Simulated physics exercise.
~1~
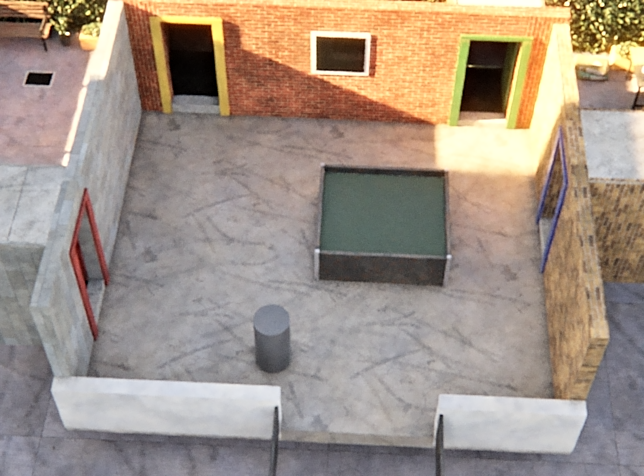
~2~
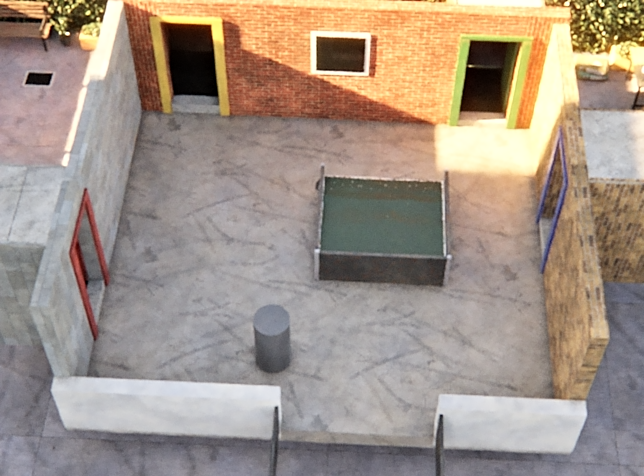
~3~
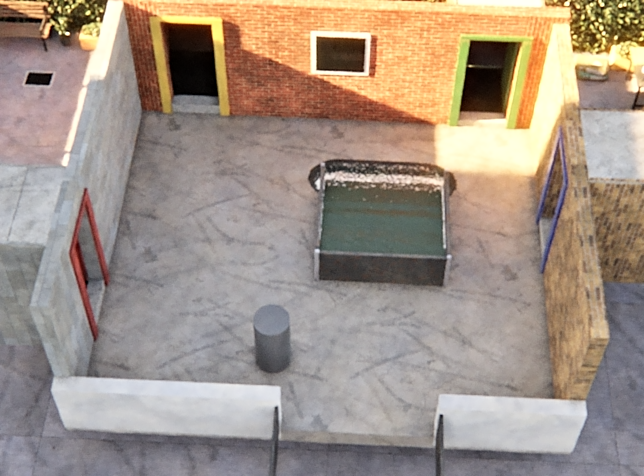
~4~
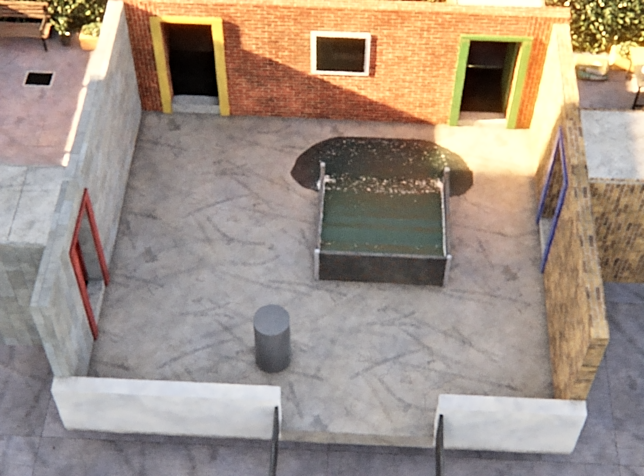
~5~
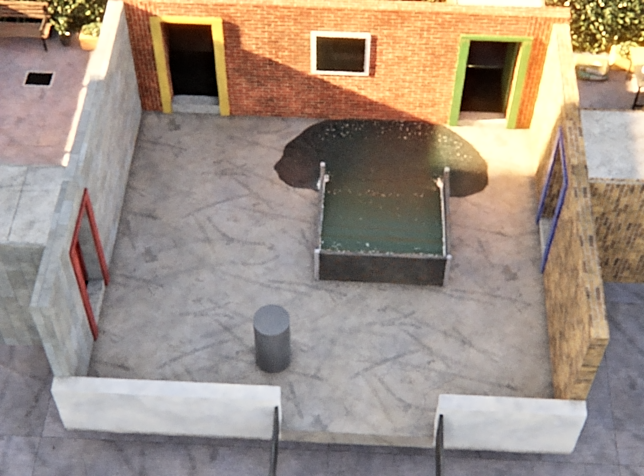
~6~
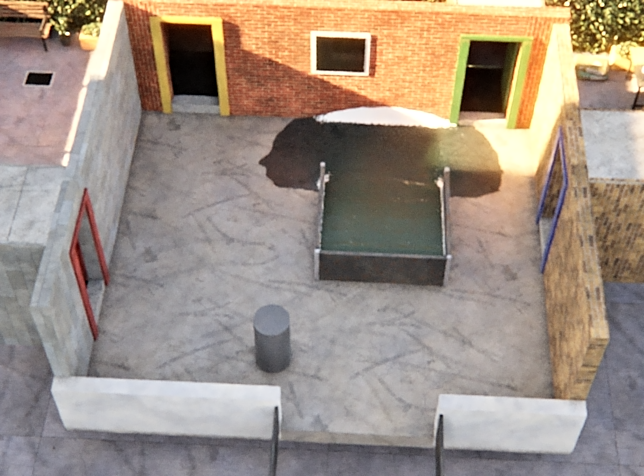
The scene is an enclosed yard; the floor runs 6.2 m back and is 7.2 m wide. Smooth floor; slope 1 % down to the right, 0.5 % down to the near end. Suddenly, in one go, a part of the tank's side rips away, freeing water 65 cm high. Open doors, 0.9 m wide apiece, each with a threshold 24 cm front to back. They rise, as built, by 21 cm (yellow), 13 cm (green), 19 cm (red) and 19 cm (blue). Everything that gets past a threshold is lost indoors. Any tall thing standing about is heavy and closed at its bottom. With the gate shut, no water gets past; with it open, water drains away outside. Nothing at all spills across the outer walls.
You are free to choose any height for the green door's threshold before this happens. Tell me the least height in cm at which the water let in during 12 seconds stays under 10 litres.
It should be about 22 cm.
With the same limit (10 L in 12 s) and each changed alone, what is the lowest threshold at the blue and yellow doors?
About 6.0 cm at blue and 7.0 cm at yellow.
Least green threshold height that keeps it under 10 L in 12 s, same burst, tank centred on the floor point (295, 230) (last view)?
Minimum: Approx. 12.5 cm.
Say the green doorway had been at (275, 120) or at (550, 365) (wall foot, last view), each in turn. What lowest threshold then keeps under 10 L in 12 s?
Roughly 13.5 cm, then roughly 10.0 cm.
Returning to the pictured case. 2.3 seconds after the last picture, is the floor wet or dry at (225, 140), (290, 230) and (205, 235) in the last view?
Listed order - soaked through, unwetted, unwetted.
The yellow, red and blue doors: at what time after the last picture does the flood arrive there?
Door yellow 0.9 s / door red 3.0 s / door blue 1.8 s.
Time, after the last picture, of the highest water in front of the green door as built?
Approximately 2.0 s.
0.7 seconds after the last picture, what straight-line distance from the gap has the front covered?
3.4 m.
Then, 0.7 s after the last picture water covers 20 % of the floor, deepest (44 cm) near (385, 132); 19 cm at the green door, 2 litres in over its 13 cm threshold.
Then, 2.3 s after the last picture water covers 40 % of the floor, deepest (32 cm) near (522, 131); 19 cm at the green door, 38 litres in over its 13 cm threshold.
Then, 11.3 s after the last picture water covers 90 % of the floor, deepest (10 cm) near (538, 328); 5 cm at the green door, 70 litres in over its 13 cm threshold.
At the green door as built, the water peaked near 21 cm, 2.1 s after the last picture.
Run again over the same 12 s with other heights there, 18 litres in over 20 cm, 3 litres over 27 cm. The limit of 10 litres is kept from about 22 cm up.
